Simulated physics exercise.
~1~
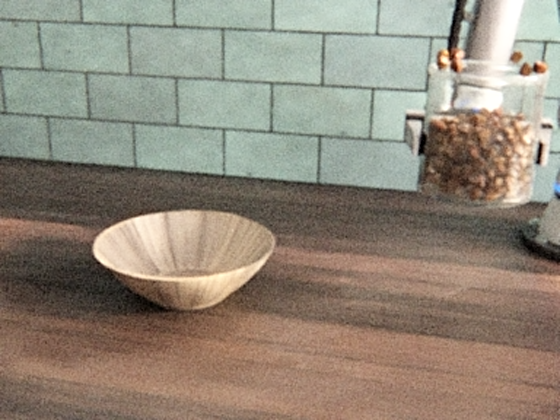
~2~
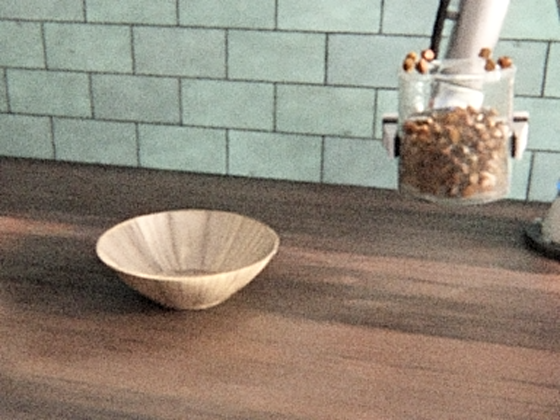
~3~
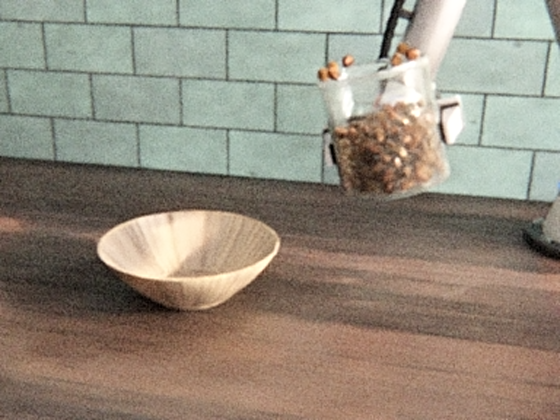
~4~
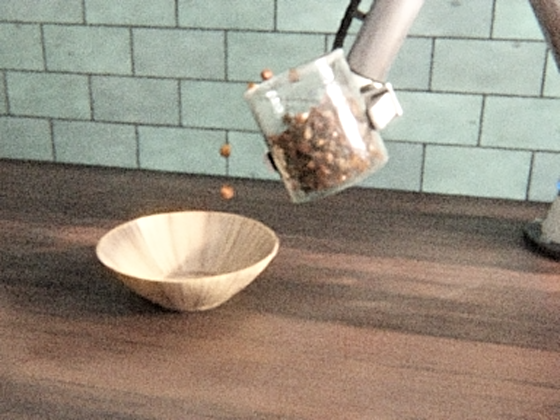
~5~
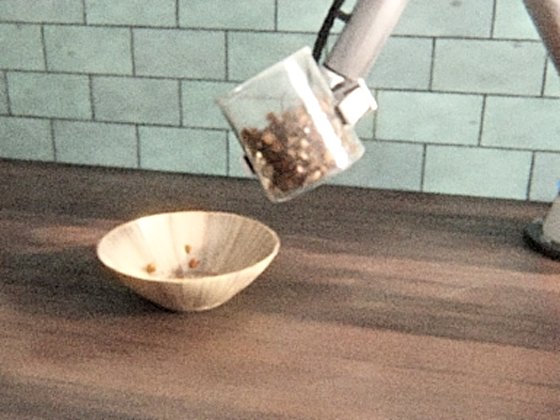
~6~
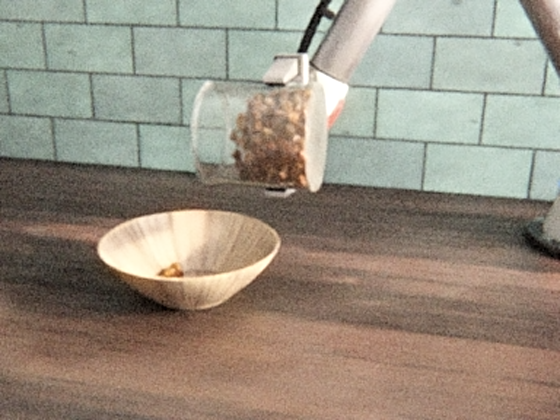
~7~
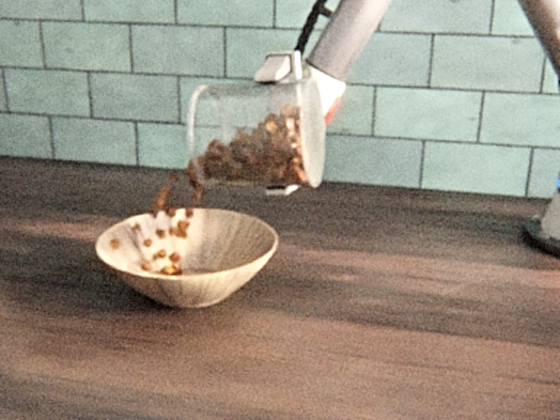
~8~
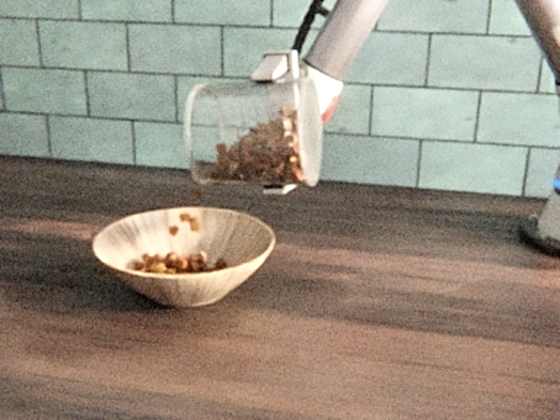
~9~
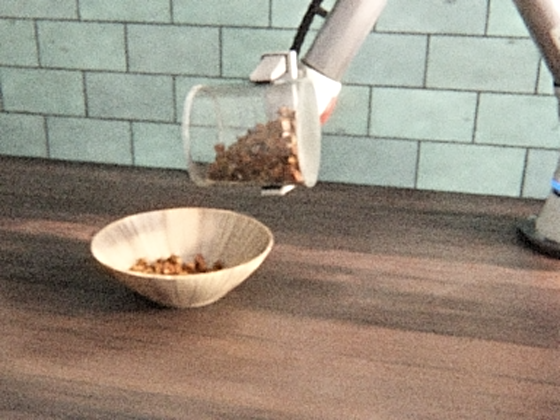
A robot arm tips a clear tumbler leftward, pouring some brown pellets into a bowl.
